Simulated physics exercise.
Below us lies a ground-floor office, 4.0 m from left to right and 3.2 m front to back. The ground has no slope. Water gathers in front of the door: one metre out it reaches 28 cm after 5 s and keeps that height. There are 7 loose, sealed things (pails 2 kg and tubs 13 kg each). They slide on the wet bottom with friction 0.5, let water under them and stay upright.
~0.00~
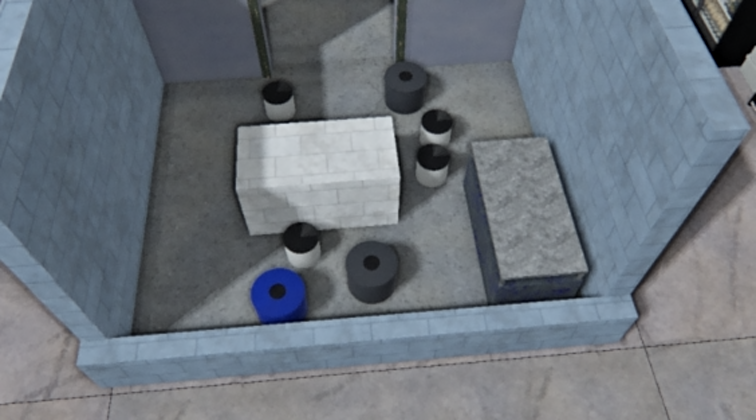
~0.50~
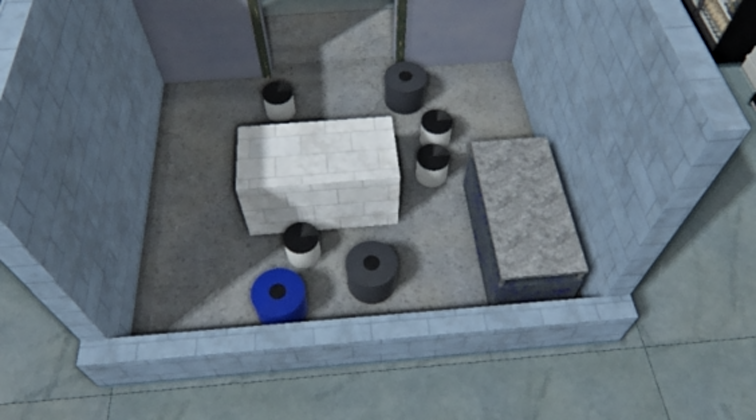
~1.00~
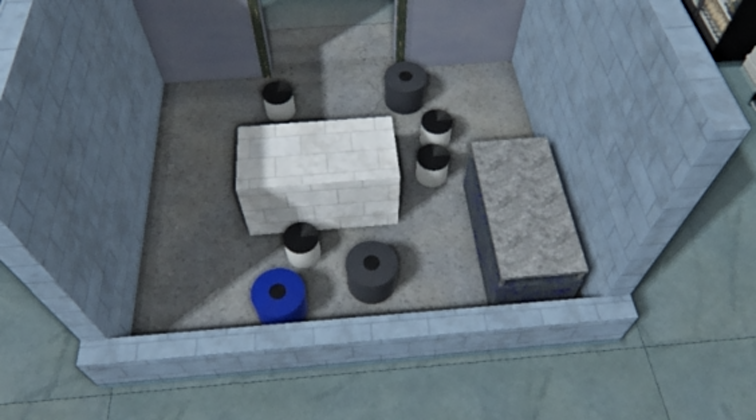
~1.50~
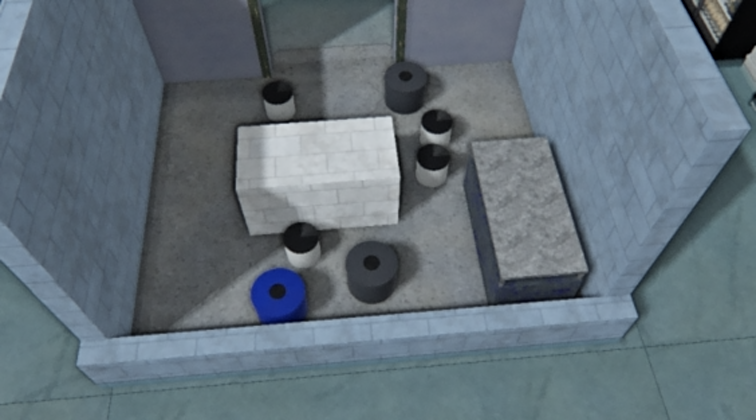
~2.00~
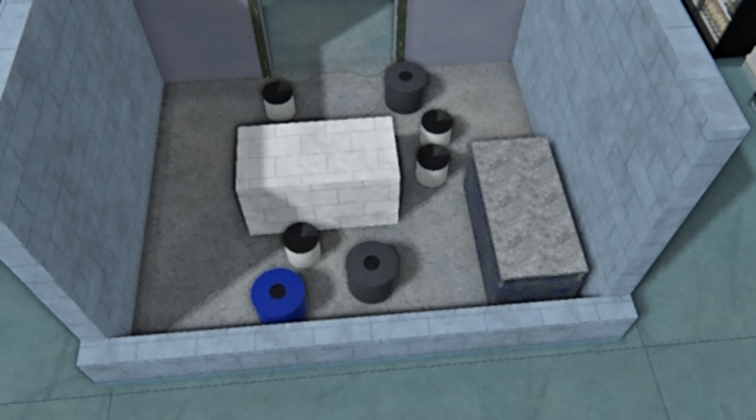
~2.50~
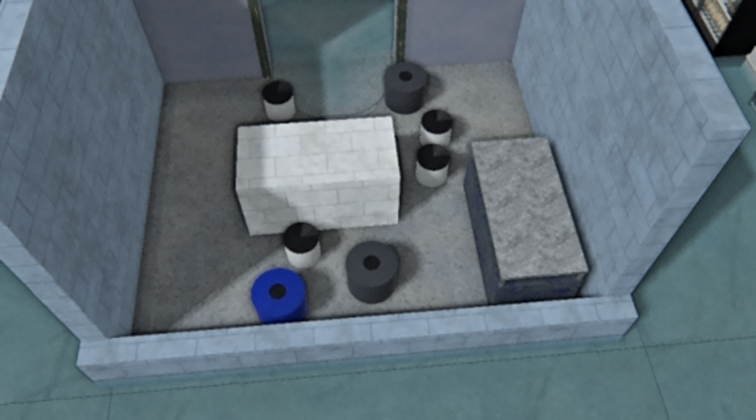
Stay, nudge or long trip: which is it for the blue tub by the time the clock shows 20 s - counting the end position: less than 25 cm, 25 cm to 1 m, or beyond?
The blue tub is nudged along.
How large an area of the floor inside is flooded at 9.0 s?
Some 11.0 m2.
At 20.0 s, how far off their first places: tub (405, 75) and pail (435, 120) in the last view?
In turn: 20 cm, 40 cm.
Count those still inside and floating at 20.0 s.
7 of them.
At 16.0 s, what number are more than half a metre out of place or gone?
4 of them.
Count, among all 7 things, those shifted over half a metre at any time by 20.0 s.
7 of them.
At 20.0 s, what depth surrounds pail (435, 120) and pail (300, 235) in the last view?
About 21 and 25 cm.
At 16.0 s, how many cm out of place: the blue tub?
About 60 cm.
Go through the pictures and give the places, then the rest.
The first frame shows the blue tub at (278, 292) rests on the ground; water covers 0.0 m2; 0 of 7 have shifted.
The second frame shows the blue tub at (278, 292) rests on the ground; water covers 0.0 m2; 0 of 7 have shifted.
The third frame shows the blue tub at (278, 292) rests on the ground; 0.0 m2 under water; 0 of 7 have shifted.
The fourth frame shows the blue tub at (278, 292) rests on the ground; 0.0 m2 under water; 0 of 7 have shifted.
The fifth frame shows the blue tub at (278, 292) rests on the ground; 0.0 m2 under water; 0 of 7 have shifted.
The sixth frame shows the blue tub at (278, 292) rests on the ground; 0.7 m2 under water; 0 of 7 have shifted.
After 4.0 s the blue tub is near (278, 292), 0.0 m from its start, aground; 0 afloat.
After 9.0 s the blue tub is near (265, 252), 0.4 m from its start, afloat; 7 afloat.
After 16.0 s the blue tub is near (202, 266), 0.6 m from its start, afloat; 7 afloat.
After 20.0 s the blue tub is near (231, 266), 0.4 m from its start, afloat; 7 afloat.
